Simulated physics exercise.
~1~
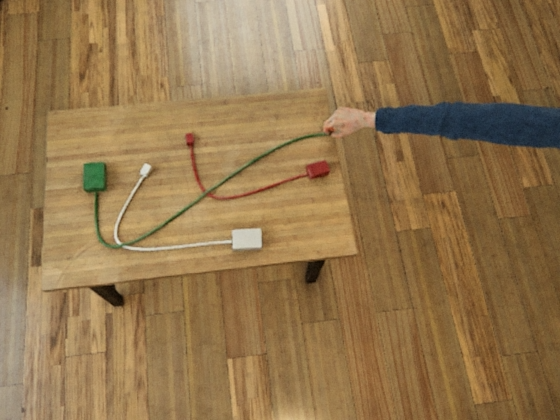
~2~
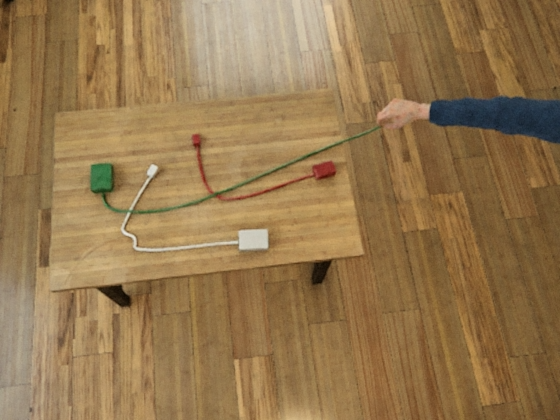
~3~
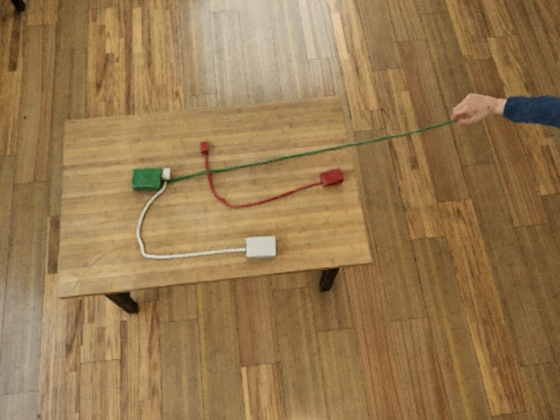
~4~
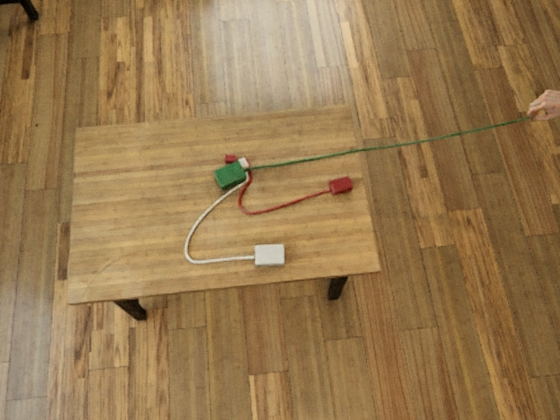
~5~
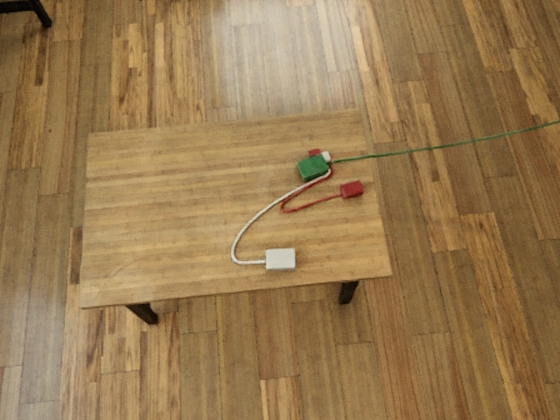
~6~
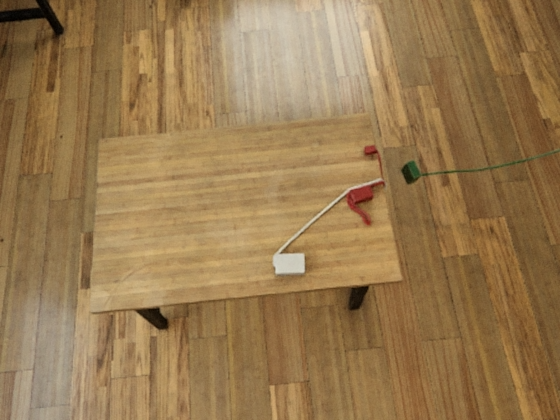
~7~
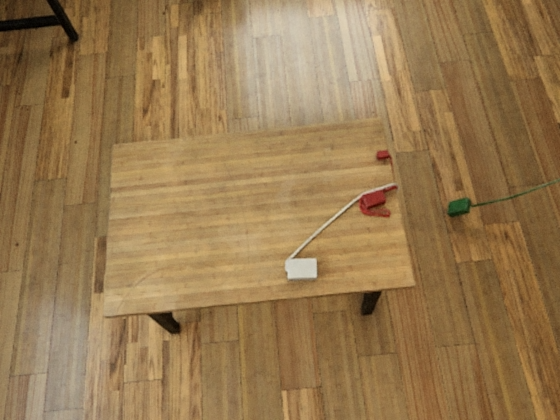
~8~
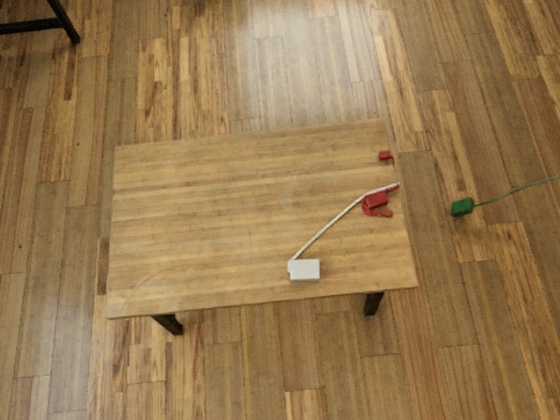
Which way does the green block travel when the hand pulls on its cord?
The green block travels to the right, sliding across the table and going off its right edge.
